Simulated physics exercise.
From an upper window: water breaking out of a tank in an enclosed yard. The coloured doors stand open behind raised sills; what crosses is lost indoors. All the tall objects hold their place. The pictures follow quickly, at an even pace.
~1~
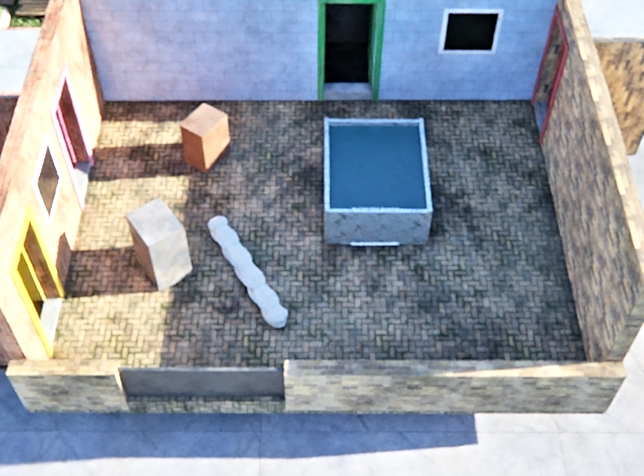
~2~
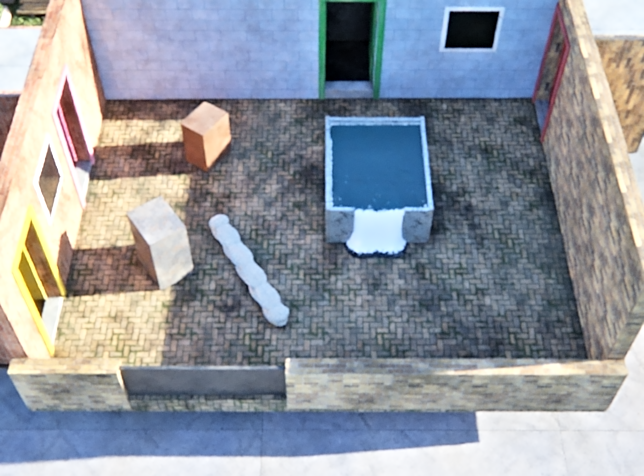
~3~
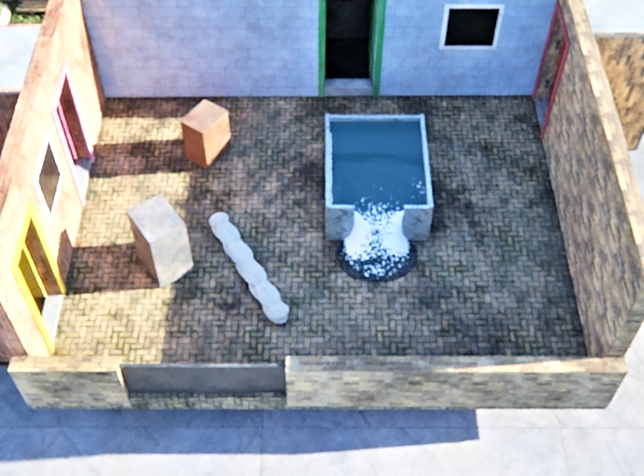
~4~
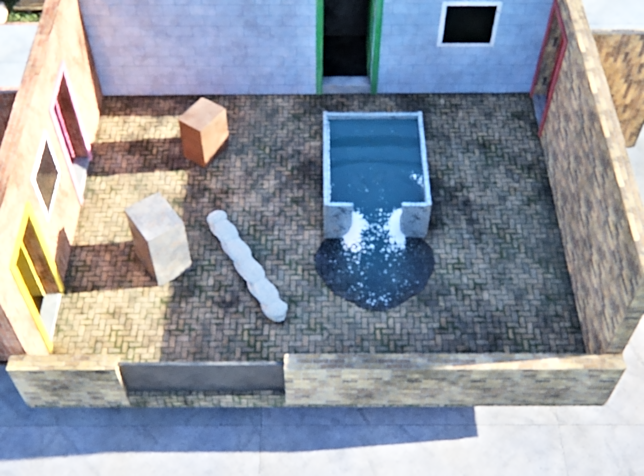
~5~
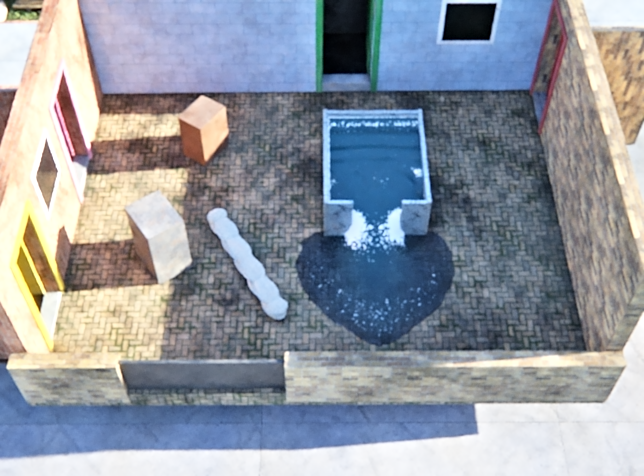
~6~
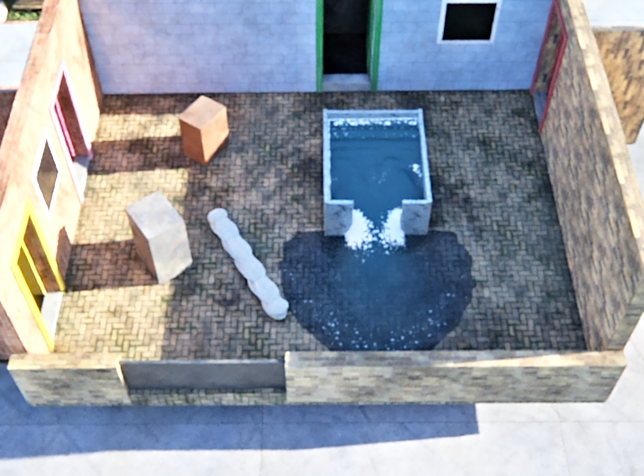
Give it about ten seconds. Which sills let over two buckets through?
One by one: The green door admits no more than that; the yellow door lets in a lot; the red door admits no more than that; the pink door admits no more than that.
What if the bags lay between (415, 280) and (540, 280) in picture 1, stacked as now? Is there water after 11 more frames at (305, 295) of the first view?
At that place: Flooded.
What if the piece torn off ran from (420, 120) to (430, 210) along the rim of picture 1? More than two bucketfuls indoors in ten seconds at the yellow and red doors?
Yellow door floods, red door goes over.
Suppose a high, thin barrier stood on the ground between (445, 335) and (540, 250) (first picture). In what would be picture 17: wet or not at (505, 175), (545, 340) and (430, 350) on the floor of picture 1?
In that order: Clear, covered, under water.
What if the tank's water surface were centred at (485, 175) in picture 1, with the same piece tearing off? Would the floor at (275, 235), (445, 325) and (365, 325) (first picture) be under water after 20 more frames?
In that order: Not flooded, awash, flooded.
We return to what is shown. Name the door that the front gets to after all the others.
It is the door marked green.
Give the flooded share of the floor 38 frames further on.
I make it 70 per cent.
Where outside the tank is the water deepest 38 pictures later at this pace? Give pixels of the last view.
At about (45, 381).
A moment on, water covers 20 % of the floor; the green door not reached, the yellow door not reached, the red door not reached, the pink door not reached.
Next, water covers 25 % of the floor; the green door not reached, the yellow door not reached, the red door not reached, the pink door not reached.
Then, water covers 40 % of the floor; the green door not reached, the yellow door under two buckets in, the red door not reached, the pink door not reached.
Later, water covers 70 % of the floor; the green door not reached, the yellow door far over two buckets in, the red door wet at the sill, nothing in, the pink door wet at the sill, nothing in.
In the end, water covers 90 % of the floor; the green door wet at the sill, nothing in, the yellow door far over two buckets in, the red door wet at the sill, nothing in, the pink door wet at the sill, nothing in.
